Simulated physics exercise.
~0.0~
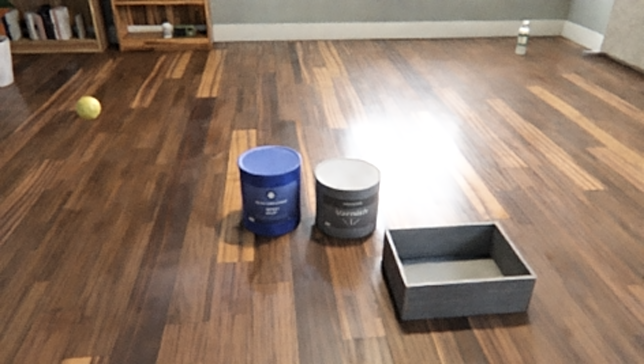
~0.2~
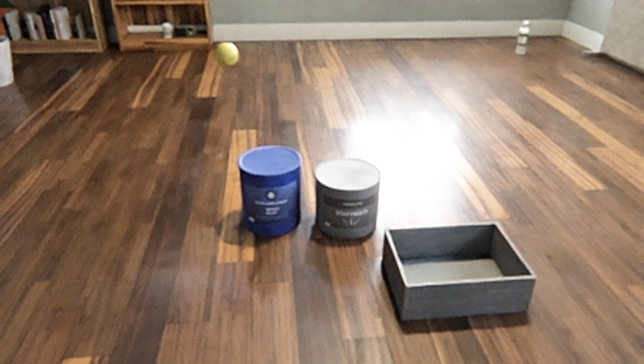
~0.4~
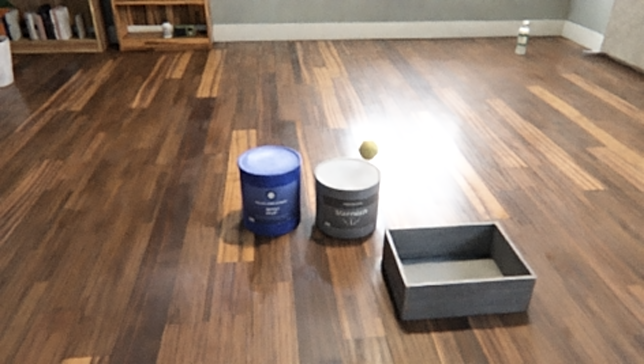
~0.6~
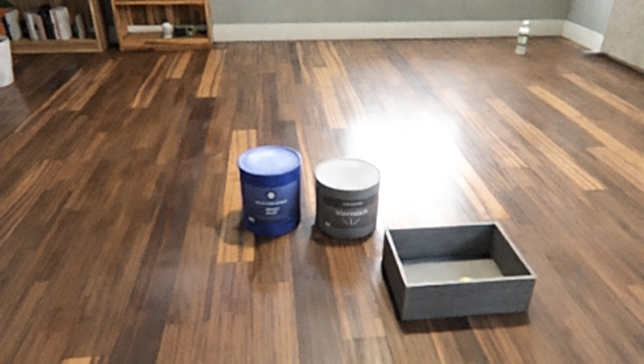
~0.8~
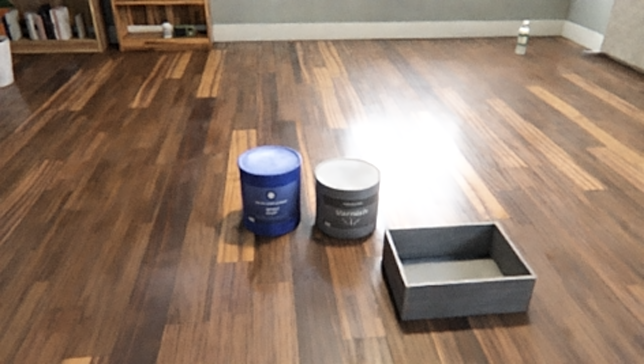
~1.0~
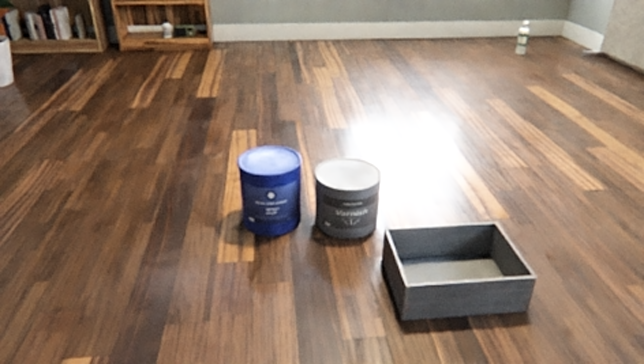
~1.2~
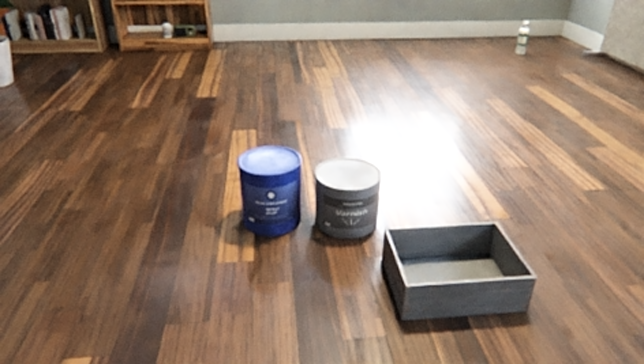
Yellow lemon flying rightward past a blue pail and a grey pail, dropping into an open grey box and staying inside.
